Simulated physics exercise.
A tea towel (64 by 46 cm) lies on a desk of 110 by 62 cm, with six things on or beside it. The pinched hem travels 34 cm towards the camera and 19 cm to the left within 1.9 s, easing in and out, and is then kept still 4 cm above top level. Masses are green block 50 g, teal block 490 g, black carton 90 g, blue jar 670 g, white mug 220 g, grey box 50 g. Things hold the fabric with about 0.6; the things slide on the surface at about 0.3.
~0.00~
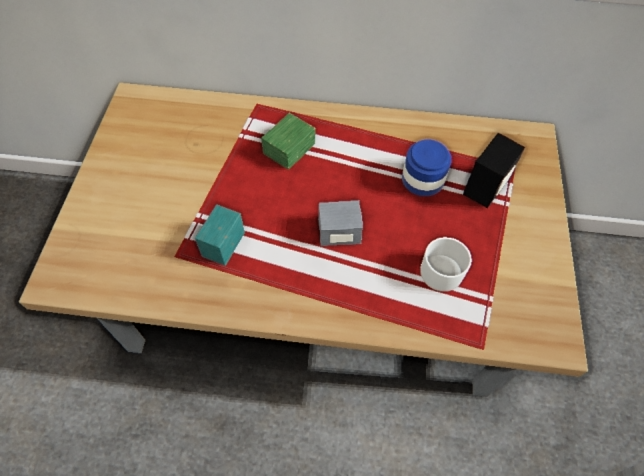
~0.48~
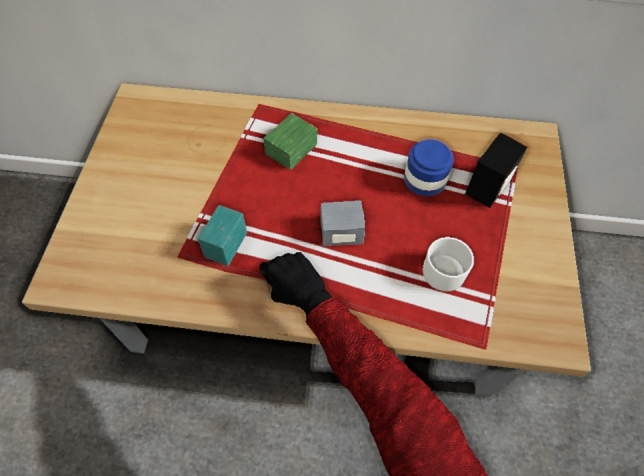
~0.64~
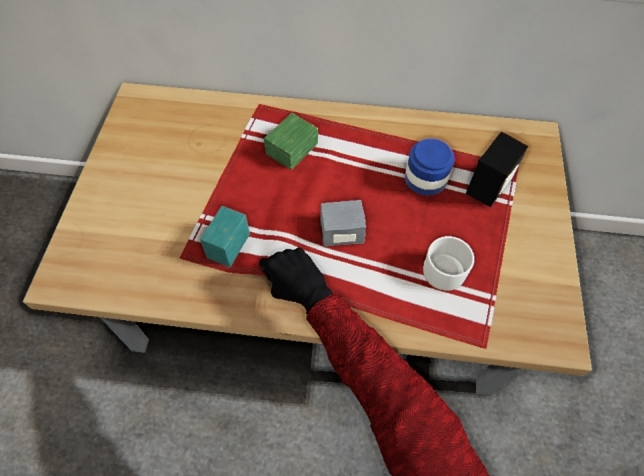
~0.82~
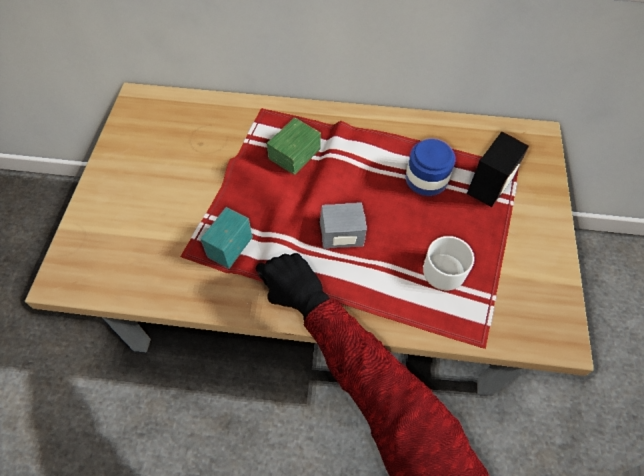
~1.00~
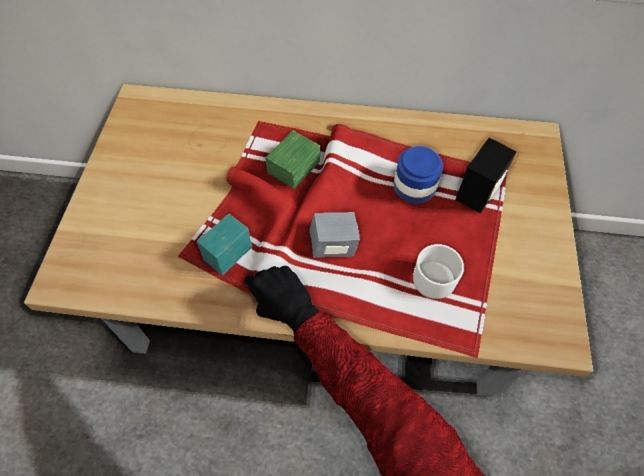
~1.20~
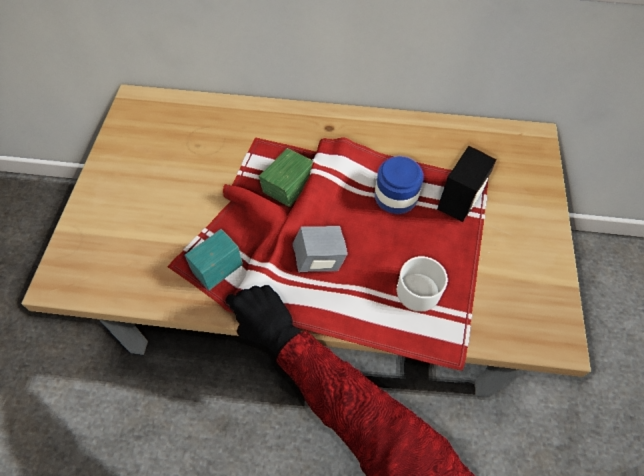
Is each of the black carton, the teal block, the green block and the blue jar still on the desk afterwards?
The black carton remains up there, the teal block falls off, the green block stays on, the blue jar stays on.
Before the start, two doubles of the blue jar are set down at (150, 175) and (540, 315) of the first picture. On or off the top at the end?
In turn: Stays on, stays up.
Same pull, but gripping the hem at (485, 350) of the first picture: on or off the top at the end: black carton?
Then: Black carton goes over.
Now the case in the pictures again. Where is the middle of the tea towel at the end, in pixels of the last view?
Near (218, 333).
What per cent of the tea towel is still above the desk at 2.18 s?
About 55 per cent.
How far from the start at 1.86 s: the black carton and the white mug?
Black carton 25 cm, white mug 25 cm.
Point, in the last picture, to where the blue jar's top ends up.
Near (288, 266).
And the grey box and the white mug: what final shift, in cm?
About: Grey box 40 cm, white mug off the top.
After 1.5 s, 85 % of the tea towel is still over the top; green block 19 cm off its start, blue jar 18 cm off its start, black carton 17 cm off its start.
After 1.9 s, 65 % of the tea towel is still over the top; teal block over the edge, blue jar 29 cm off its start, green block 28 cm off its start.
After 2.2 s, 55 % of the tea towel is still over the top; teal block over the edge, green block 37 cm off its start at (169, 245), blue jar 36 cm off its start at (301, 253).
After 2.5 s, 45 % of the tea towel is still over the top; green block 40 cm off its start, blue jar 40 cm off its start, teal block over the edge.
After 4.1 s, 45 % of the tea towel is still over the top; green block 40 cm off its start at (159, 259), blue jar 40 cm off its start at (288, 266), teal block over the edge, black carton 37 cm off its start at (367, 255).
